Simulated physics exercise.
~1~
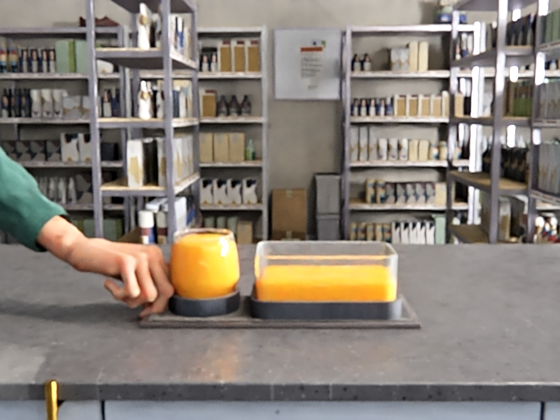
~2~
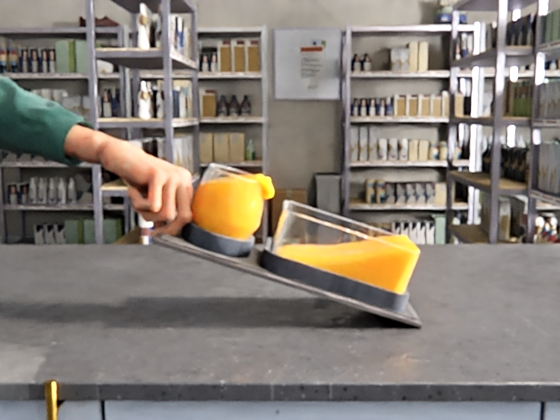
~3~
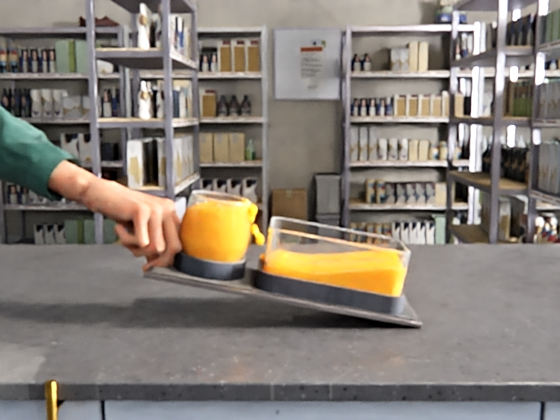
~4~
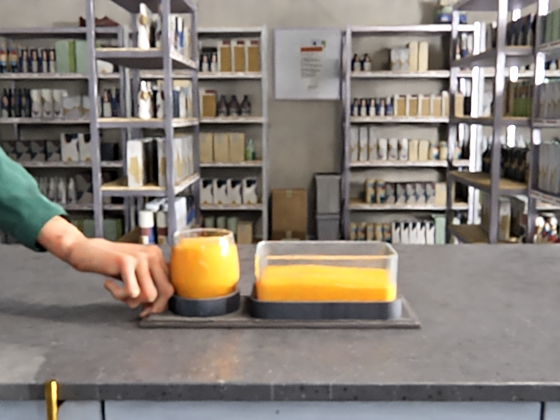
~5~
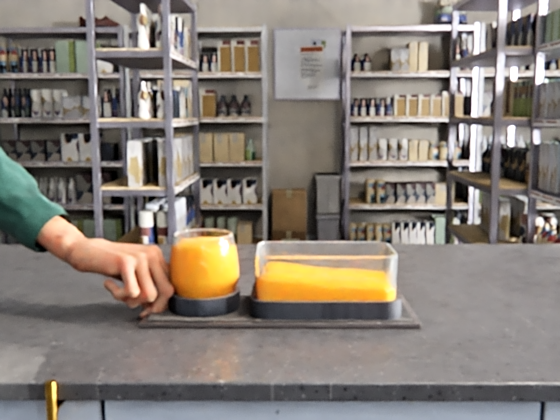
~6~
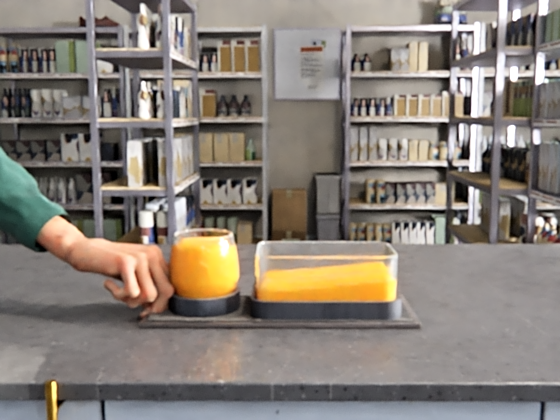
A hand raised the left end of a tray holding a stemless glass and a clear food box of orange juice, spilling some from the glass, then lowered it flat again, leaving both containers upright while the juice in the box still sloshed.
